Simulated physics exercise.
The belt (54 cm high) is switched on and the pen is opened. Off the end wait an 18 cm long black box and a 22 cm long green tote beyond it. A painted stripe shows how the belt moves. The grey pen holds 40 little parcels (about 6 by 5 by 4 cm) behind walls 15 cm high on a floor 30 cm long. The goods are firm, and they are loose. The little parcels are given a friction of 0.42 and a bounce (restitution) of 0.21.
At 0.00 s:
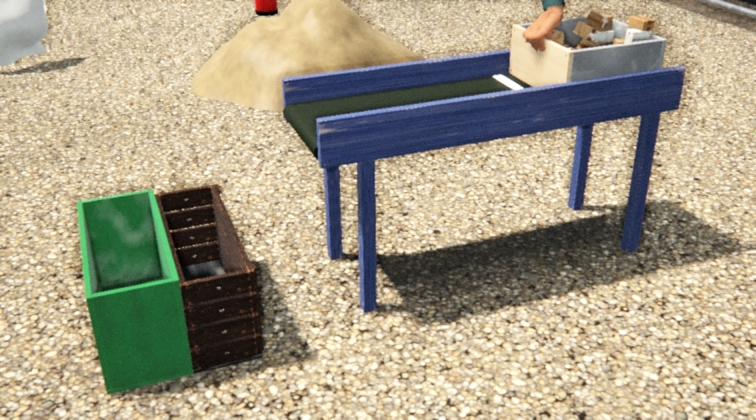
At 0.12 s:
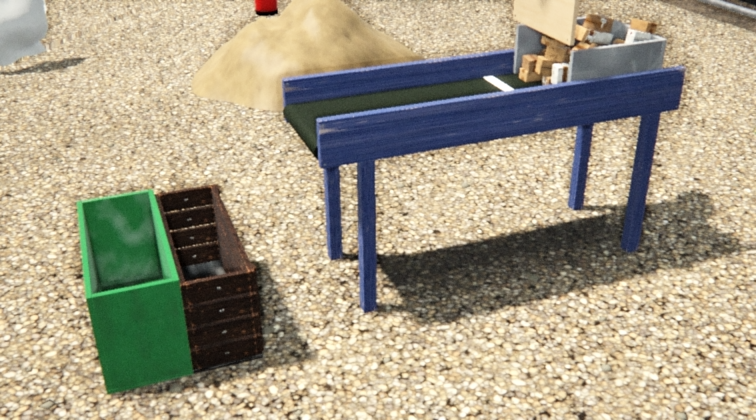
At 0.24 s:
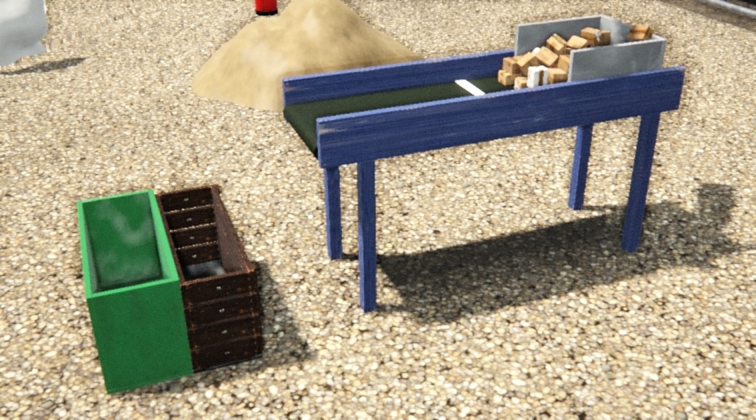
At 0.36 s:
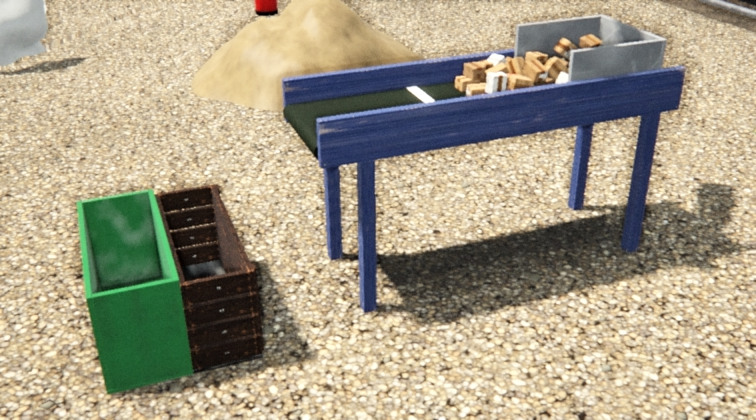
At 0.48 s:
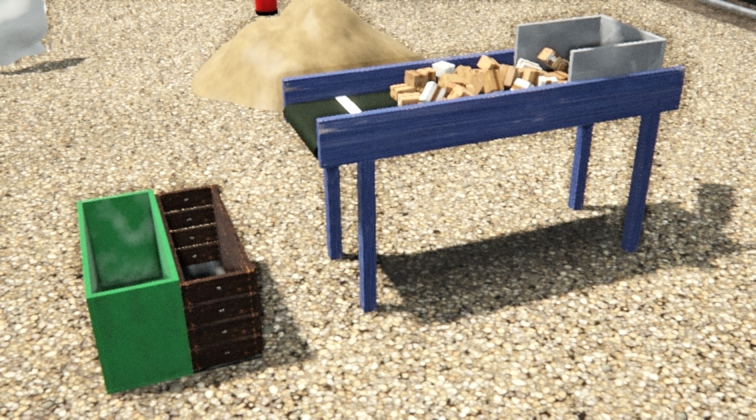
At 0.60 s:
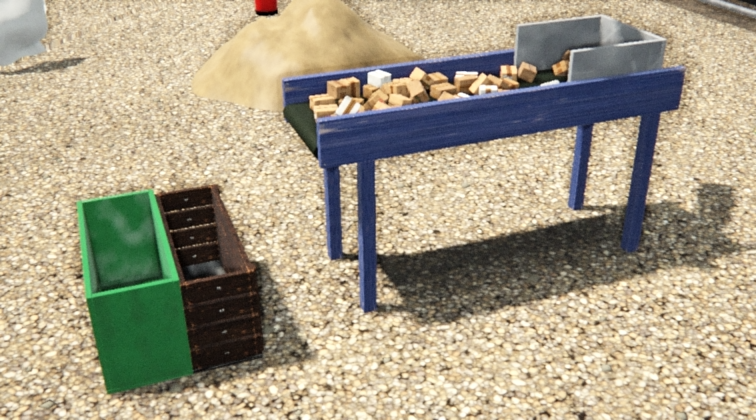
The clip opens with a hand at a pen of small brown and white parcels on a blue-sided belt, a green tote and dark box standing below. A pale panel lifts away, and the belt carries its white stripe and the loose parcels leftward, spreading them along it as the pen empties.
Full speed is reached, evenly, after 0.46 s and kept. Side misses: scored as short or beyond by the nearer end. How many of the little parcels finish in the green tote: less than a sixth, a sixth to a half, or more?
Share of the load landing in the green tote: Beyond one half.
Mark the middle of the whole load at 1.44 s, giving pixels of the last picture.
Around (127, 304).
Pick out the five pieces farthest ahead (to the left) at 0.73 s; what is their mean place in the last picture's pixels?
I'd put their middle close to (235, 135).
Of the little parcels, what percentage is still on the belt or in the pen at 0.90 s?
Close to 20 per cent, I'd say.
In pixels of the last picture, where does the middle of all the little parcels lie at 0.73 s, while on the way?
It's centred at about (326, 112).
After 0.73 s, 1 still in the grey pen, 26 on the belt and 13 in the air.
After 0.90 s, 6 in the green tote, 7 on the belt and 27 in the air.
After 1.14 s, 34 in the green tote, 1 on the belt and 5 in the air.
Outcome (at 1.44 s), 40 in the green tote. Asked share, 40 of 40, 100 per cent.
